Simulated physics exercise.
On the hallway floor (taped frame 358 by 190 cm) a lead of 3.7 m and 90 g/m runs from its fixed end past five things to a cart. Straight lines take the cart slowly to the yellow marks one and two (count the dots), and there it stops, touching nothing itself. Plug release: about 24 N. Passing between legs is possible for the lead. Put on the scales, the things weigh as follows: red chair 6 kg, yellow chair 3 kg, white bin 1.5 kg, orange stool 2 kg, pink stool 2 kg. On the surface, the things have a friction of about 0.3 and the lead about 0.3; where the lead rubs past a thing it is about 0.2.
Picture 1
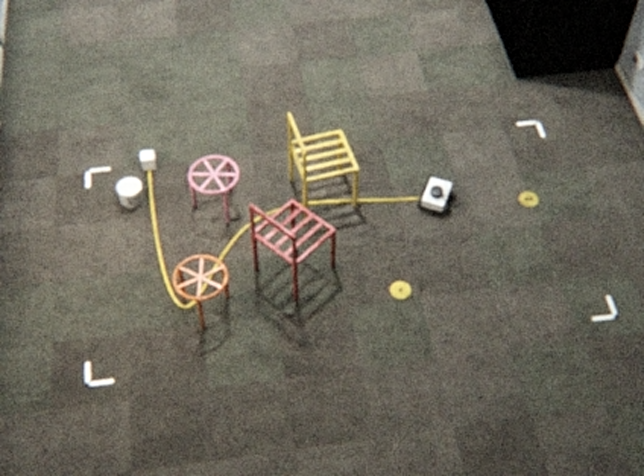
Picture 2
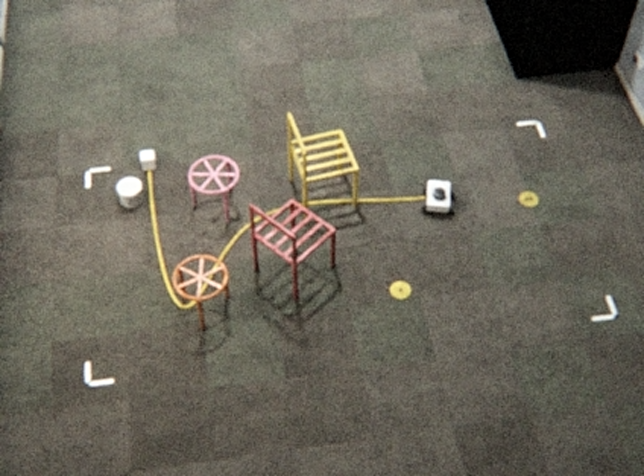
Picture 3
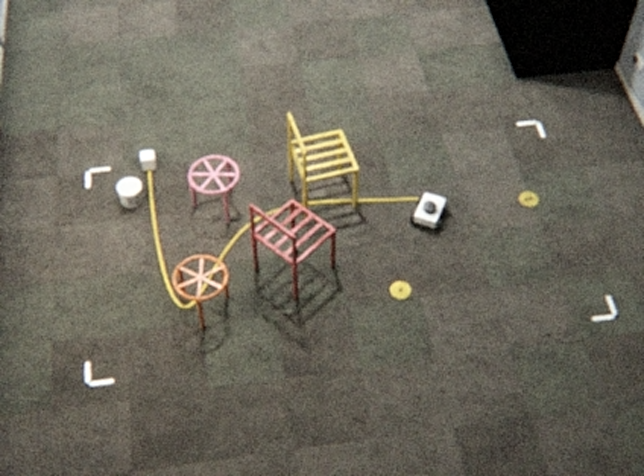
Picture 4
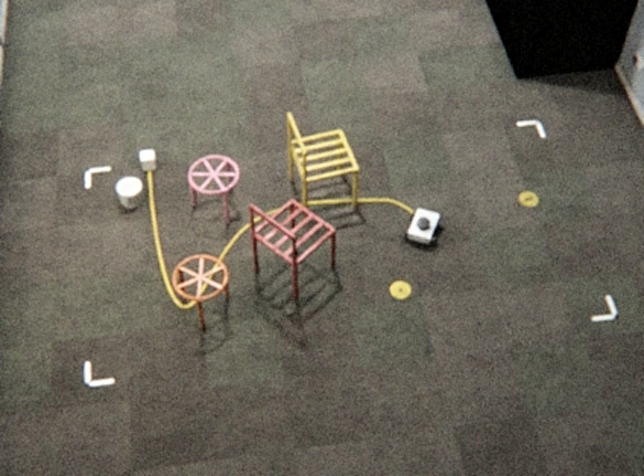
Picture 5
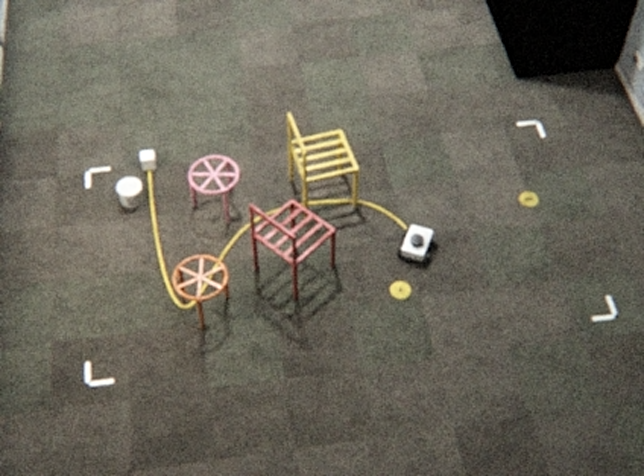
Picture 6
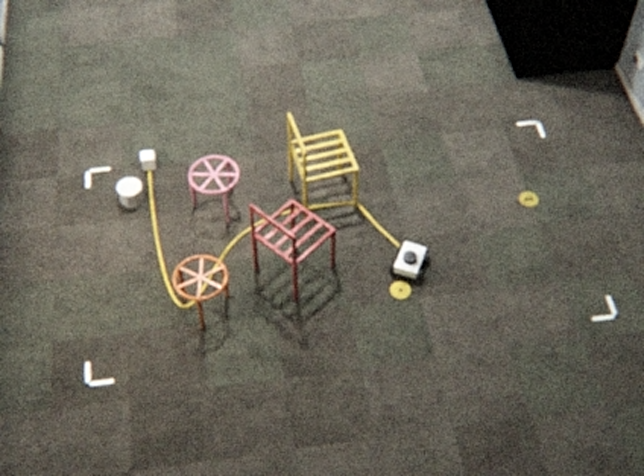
A grey carpeted hallway floor is seen from high above, with white corner marks taped around a cluster of small furniture. A yellow chair, a red chair, a pink stool and an orange stool stand left of centre near a white bin, with a yellow cord winding among them and two yellow dots to the right. The small white cart at the cord's right end turns and rolls down and slightly left, drawing the cord into a slant, while the camera and furniture stay still.
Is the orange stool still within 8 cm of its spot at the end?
Out of place.
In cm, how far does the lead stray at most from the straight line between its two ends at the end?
The lead ends up bowing about 100 cm off the straight line.
Next, cart at (416, 278), lead slack at the fixed end; nothing else has moved.
Then, cart at (457, 248), lead slack at the fixed end; nothing else has moved.
After that, cart at (495, 219), 3 N at the fixed end; orange stool 5 cm off its start at (202, 271).
Later, cart at (528, 198), lead slack at the fixed end; orange stool 15 cm off its start.
At the end, cart at (528, 198), lead slack at the fixed end; orange stool 15 cm off its start at (205, 259).
